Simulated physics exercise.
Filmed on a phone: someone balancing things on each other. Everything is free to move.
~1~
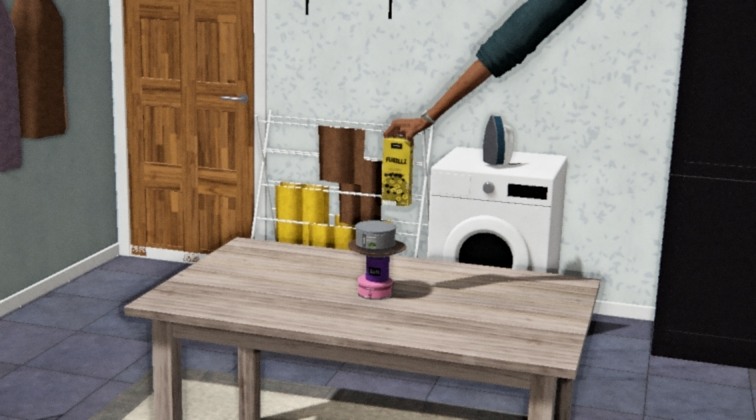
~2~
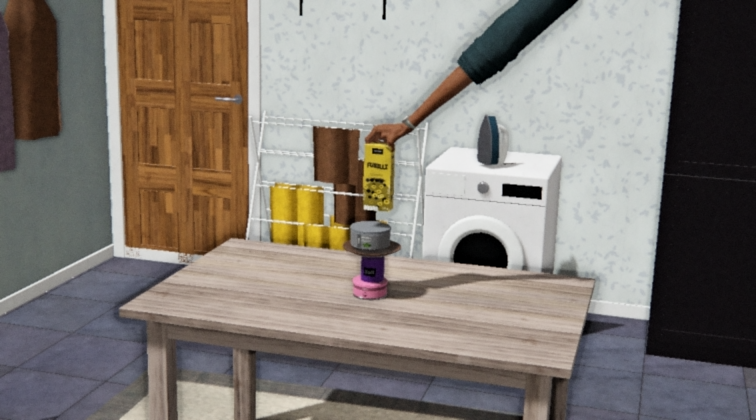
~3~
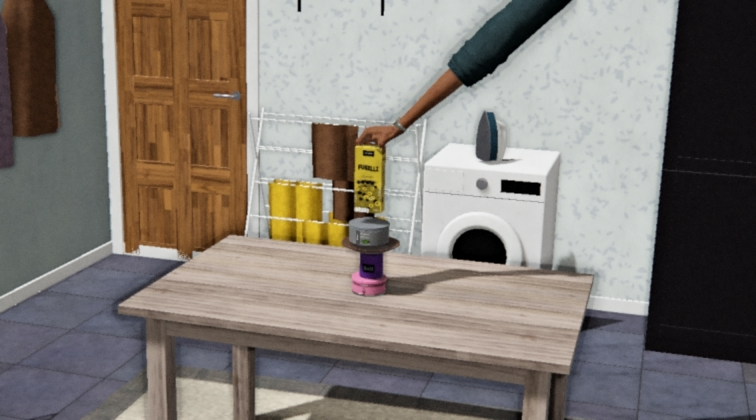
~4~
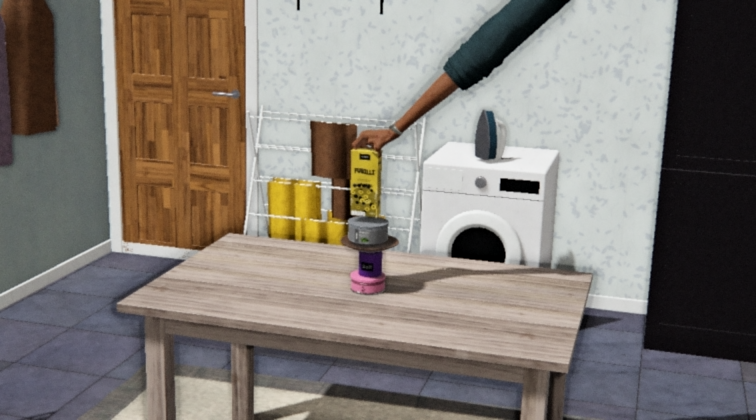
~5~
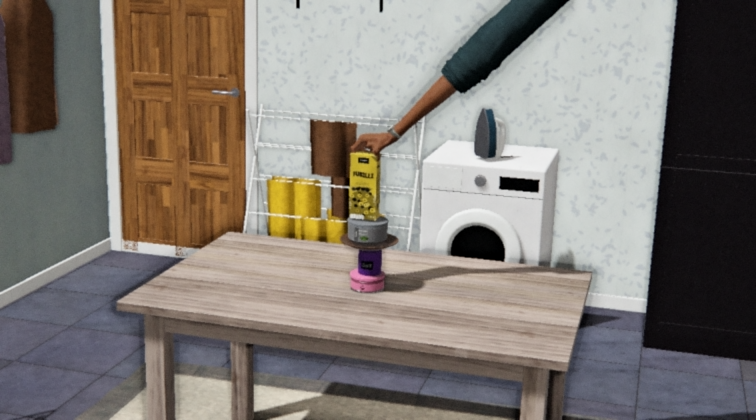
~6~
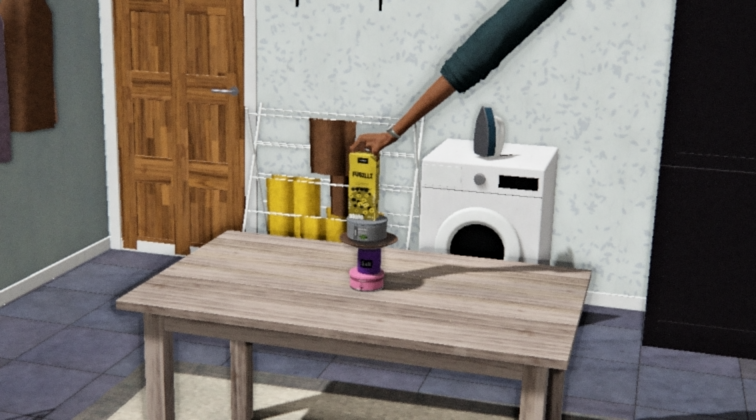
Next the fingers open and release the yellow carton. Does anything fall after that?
Here the pile stays up.
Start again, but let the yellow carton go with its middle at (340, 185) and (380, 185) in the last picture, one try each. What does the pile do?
First try: It comes apart; second try: It stays up.
Then, 0.20 s on from there, no change.
Then, 0.60 s on from there, yellow carton resting near (364, 186).
In the end, all 5 unmoved. At the end, from the last picture's camera, yellow carton near (364, 186). The pile holds.
